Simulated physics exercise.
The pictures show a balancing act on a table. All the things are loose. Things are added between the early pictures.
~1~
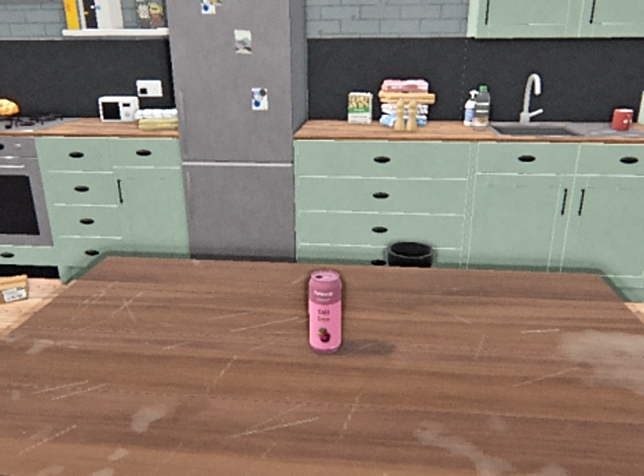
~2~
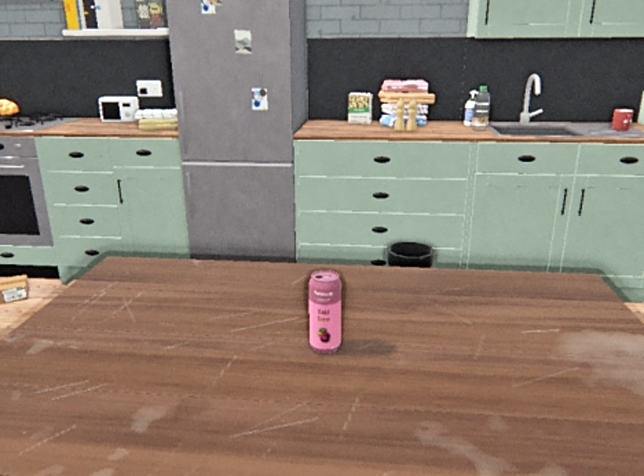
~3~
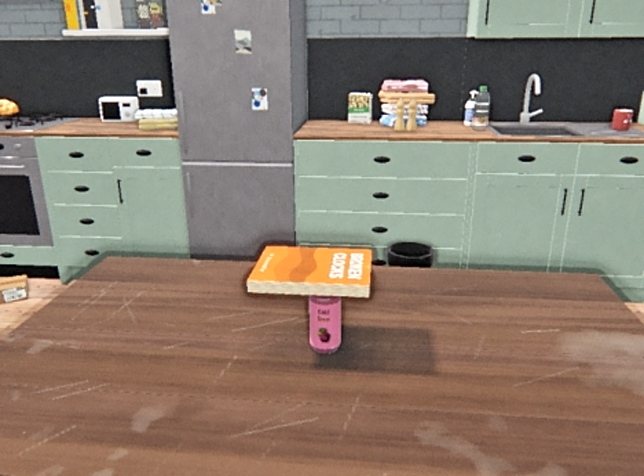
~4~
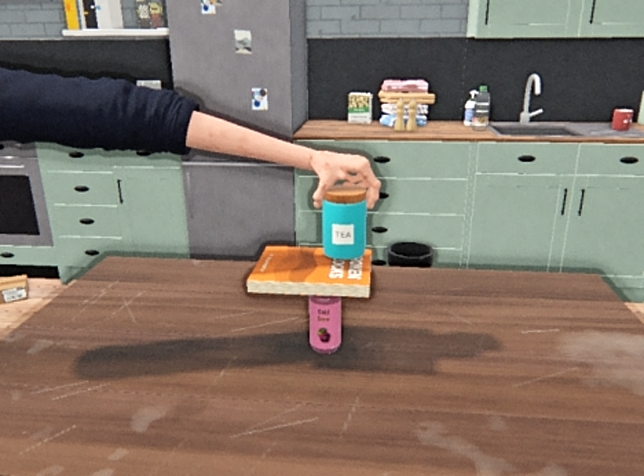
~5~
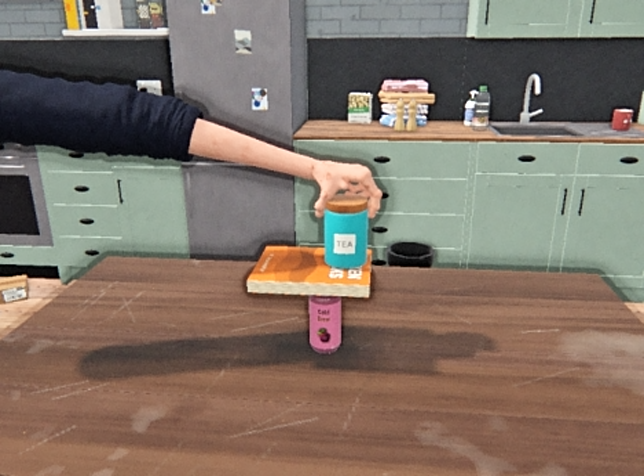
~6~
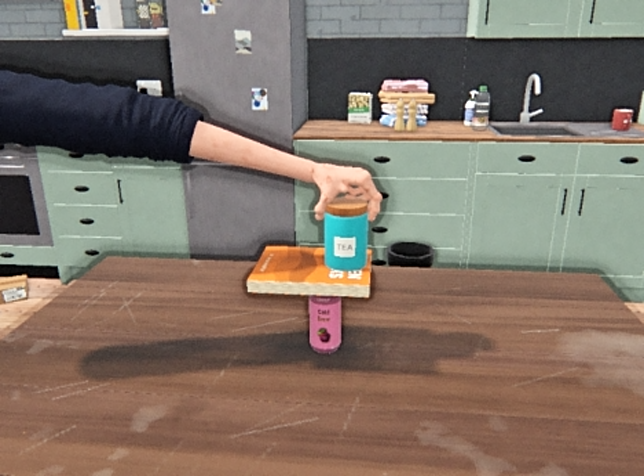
A hand lowers a turquoise tea jar onto an orange book lying across a pink can.
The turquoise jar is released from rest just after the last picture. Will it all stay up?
Outcome: The stack holds.
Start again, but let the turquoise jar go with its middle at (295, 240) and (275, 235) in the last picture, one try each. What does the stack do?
First try: It gives way; second try: It gives way.
Then, 0.30 s later than the last frame, all is still.
Then, 1.00 s later than the last frame, turquoise jar resting near (347, 234).
When it is over, all 3 as before. End places, in pixels of the last picture, turquoise jar near (348, 234). The stack stays up.
